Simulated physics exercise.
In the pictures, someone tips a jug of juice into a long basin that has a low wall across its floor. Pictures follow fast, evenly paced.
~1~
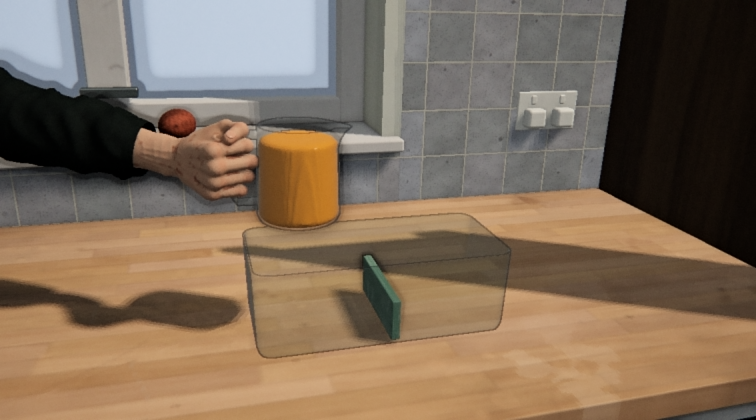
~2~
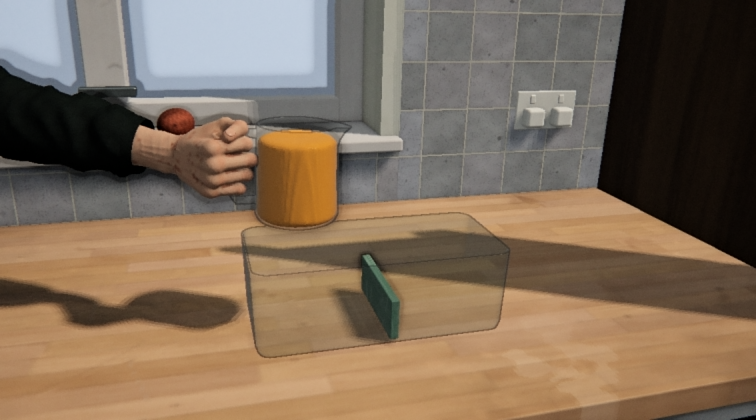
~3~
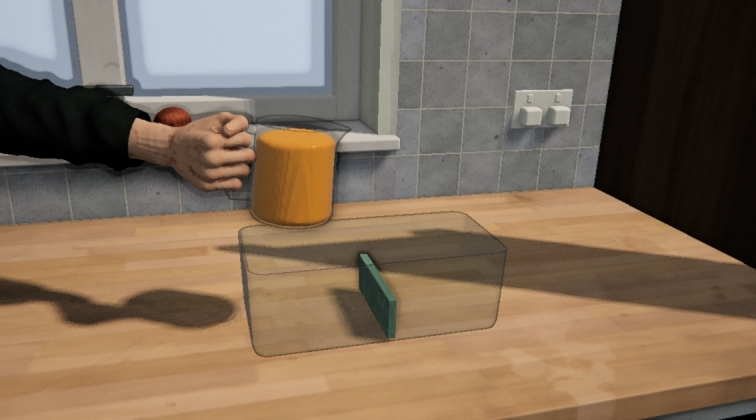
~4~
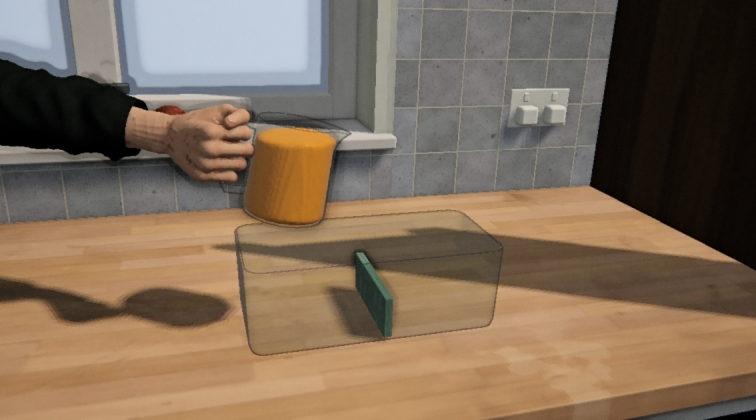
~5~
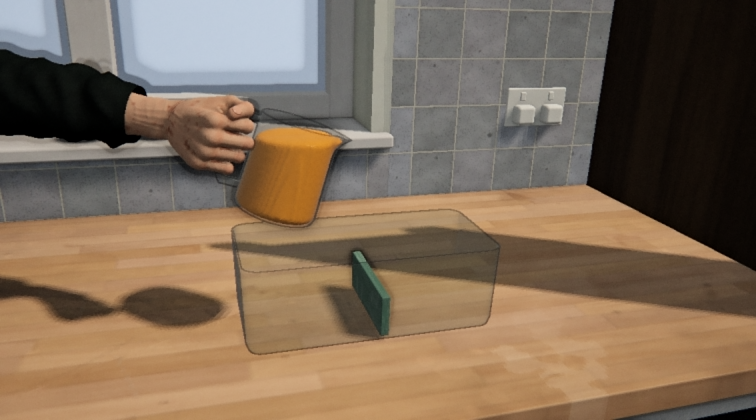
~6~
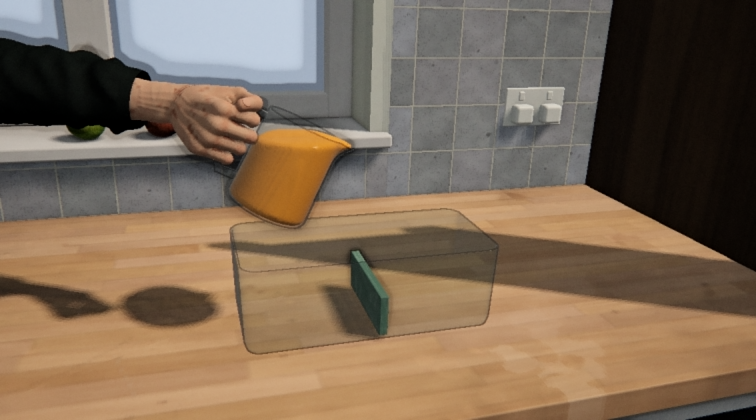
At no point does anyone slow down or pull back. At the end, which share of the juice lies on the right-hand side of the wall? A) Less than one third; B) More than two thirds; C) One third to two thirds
Option B: More than two thirds.
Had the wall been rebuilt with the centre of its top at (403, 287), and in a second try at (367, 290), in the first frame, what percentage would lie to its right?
In turn some 30 and 90 in a hundred.
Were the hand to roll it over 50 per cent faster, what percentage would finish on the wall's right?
75 per cent or thereabouts.
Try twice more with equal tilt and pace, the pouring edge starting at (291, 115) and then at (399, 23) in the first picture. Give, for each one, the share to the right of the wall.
About 5 and 70 per cent.
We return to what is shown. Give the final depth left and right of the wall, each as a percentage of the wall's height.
Once it settles, the left reaches around 10 and the right around 50.
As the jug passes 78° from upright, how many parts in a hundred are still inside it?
75 per cent, roughly.
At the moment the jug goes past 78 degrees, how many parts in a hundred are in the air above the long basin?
That works out near 15 percent.
A moment on, the jug is tipped on its side and 73 per cent is still to pour, 0 is left of the wall and 12 right of it.
Next, the jug is tipped on its side and 33 per cent is still to pour, 3 is left of the wall and 50 right of it.
Then the jug is tipped on its side and 13 per cent is still to pour, 8 is left of the wall and 74 right of it.
Later the jug is tipped on its side and 6 per cent is still to pour, 15 is left of the wall and 77 right of it.
At rest 21 per cent lies left of the wall, 77 right of it and 1 outside.
